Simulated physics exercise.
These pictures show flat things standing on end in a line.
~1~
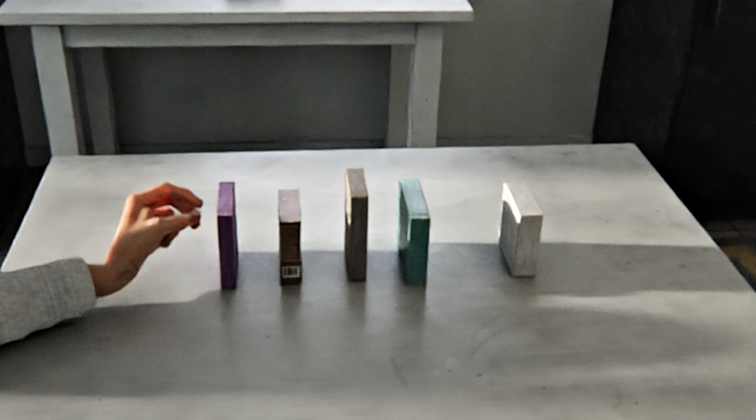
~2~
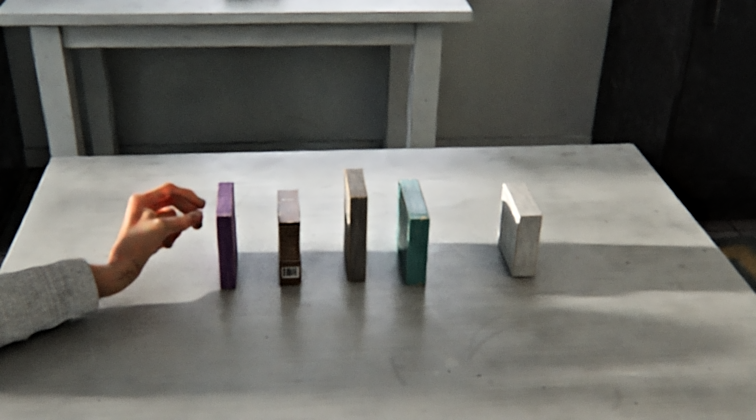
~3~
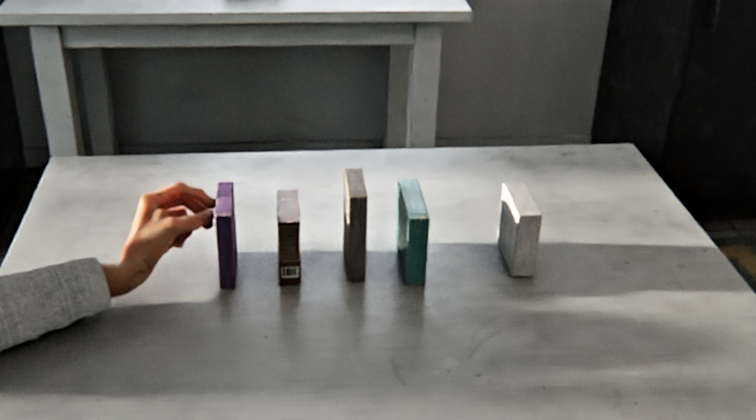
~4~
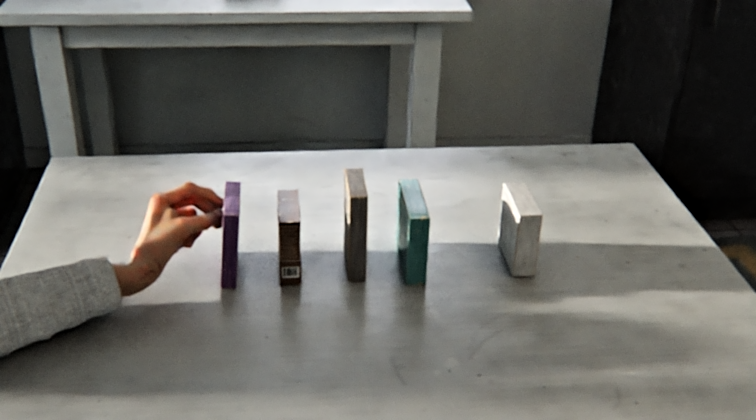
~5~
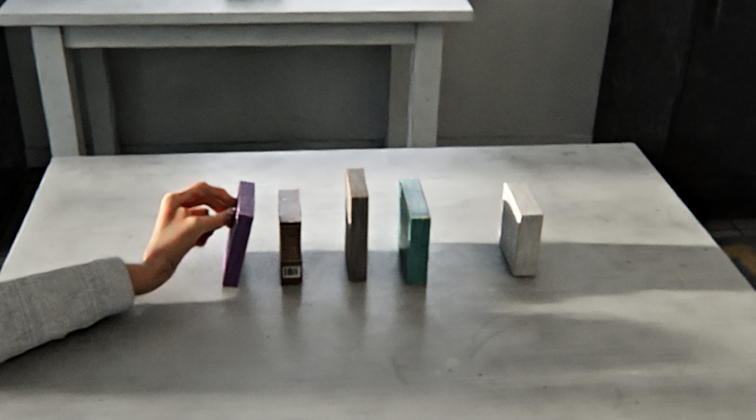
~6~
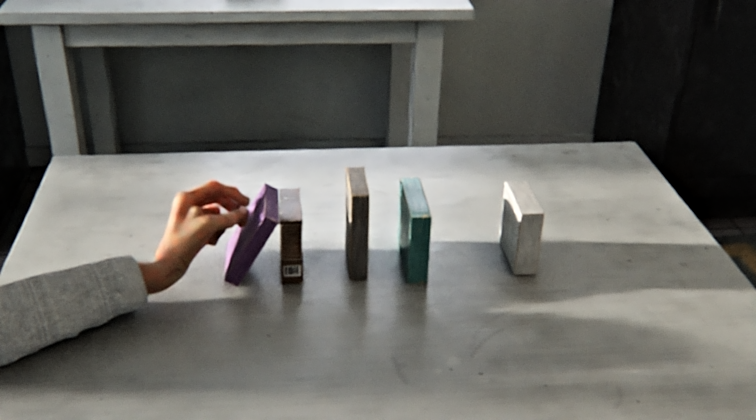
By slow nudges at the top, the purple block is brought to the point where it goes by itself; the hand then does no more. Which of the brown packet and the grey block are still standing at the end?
The brown packet is down, the grey block is down.
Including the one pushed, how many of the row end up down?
4 in total.
Then, 0.30 s on from there, purple block 66° over; brown packet turned 56° from how it was put near (327, 240); grey block turned 23° from how it was put near (376, 223).
Then, 0.80 s on from there, purple block 70° over; grey block turned 74° from how it was put near (420, 238); brown packet turned 70° from how it was put near (334, 245); turquoise board on its side.
In the end, toppled on the table, grey block, brown packet and turquoise board. At the end, from the last picture's camera, brown packet near (337, 248), grey block near (414, 241).
